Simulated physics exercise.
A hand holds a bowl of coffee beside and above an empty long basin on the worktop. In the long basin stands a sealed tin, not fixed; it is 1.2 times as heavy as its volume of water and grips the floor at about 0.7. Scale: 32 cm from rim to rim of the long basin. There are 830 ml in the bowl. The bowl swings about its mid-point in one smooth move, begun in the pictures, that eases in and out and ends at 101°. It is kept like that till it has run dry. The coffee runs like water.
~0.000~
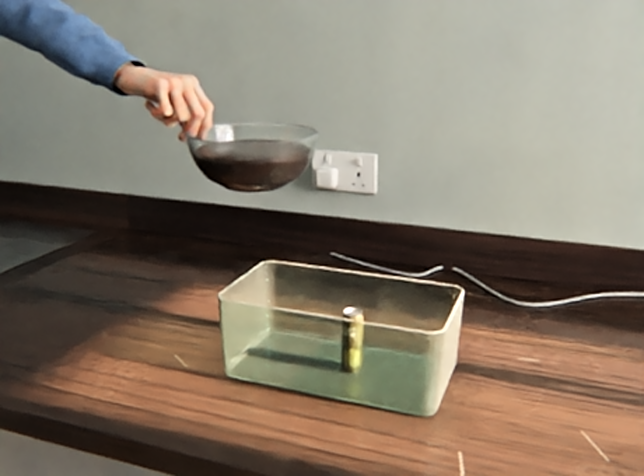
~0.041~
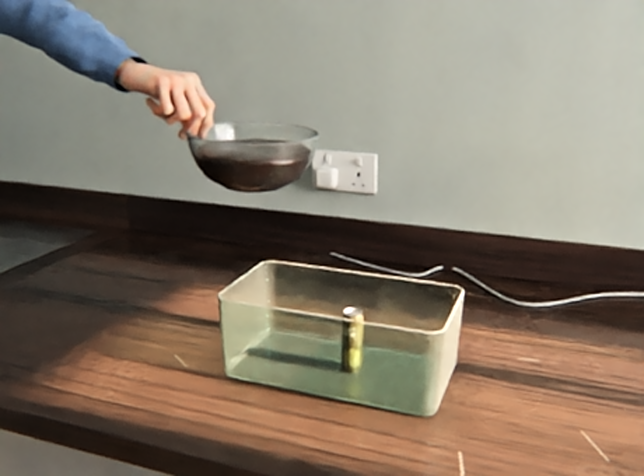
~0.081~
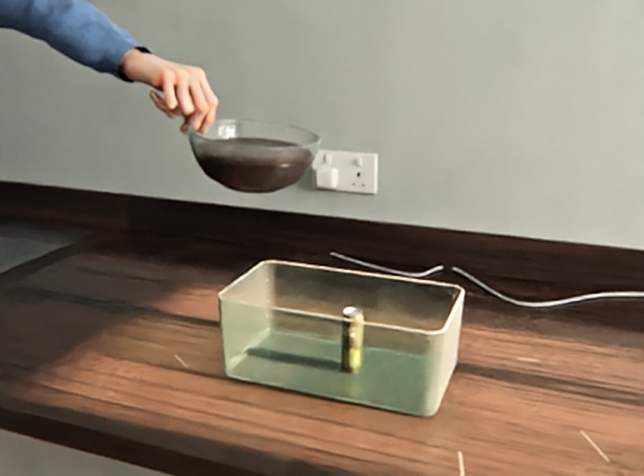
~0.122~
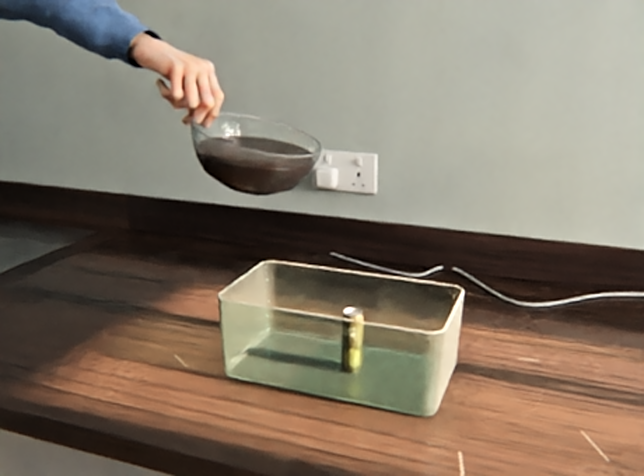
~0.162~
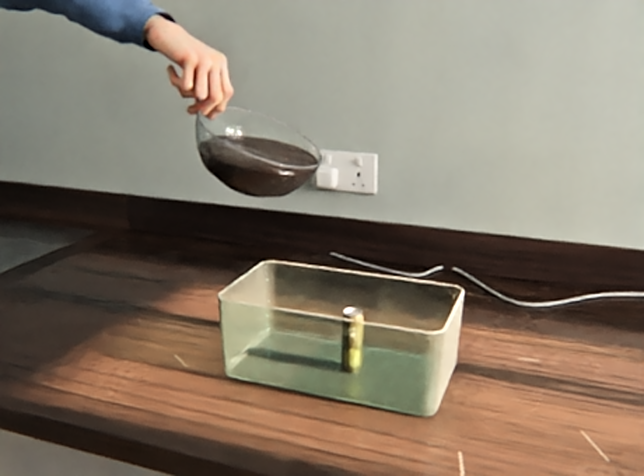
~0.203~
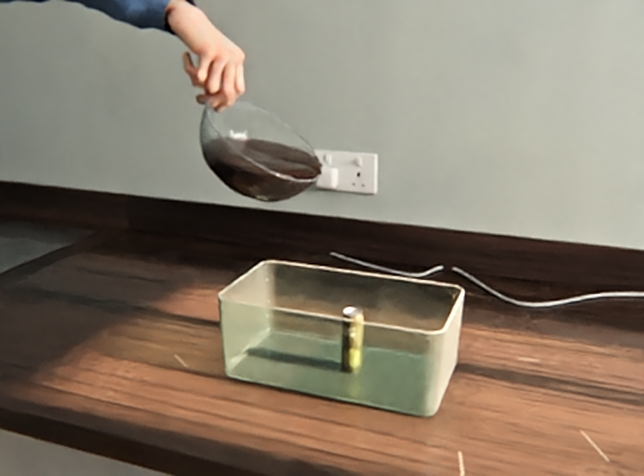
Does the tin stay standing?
It goes over.
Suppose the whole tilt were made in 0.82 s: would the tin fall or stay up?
The tin keeps standing.
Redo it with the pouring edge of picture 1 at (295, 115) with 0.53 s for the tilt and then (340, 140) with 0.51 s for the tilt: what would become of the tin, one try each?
First it topples; then it remains upright.
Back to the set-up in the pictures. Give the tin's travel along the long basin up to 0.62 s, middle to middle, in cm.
About 2 cm.
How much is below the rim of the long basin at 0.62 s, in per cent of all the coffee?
About 96 per cent.
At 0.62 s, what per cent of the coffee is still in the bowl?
About 0 per cent.
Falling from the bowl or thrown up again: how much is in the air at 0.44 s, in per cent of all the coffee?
Some 62 per cent.
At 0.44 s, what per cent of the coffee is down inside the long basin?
Some 30 per cent.
After 0.44 s the tilt is 97° and 8 per cent is still to pour; the tin stands where it began.
After 0.62 s the tilt is 101° and 0 per cent is still to pour; the tin leans 5°.
After 0.81 s the tilt is 101° and 0 per cent is still to pour; the tin leans 36°.
After 1.01 s the tilt is 101° and 0 per cent is still to pour; the tin lies on its side.
In the end the tin lies on its side.
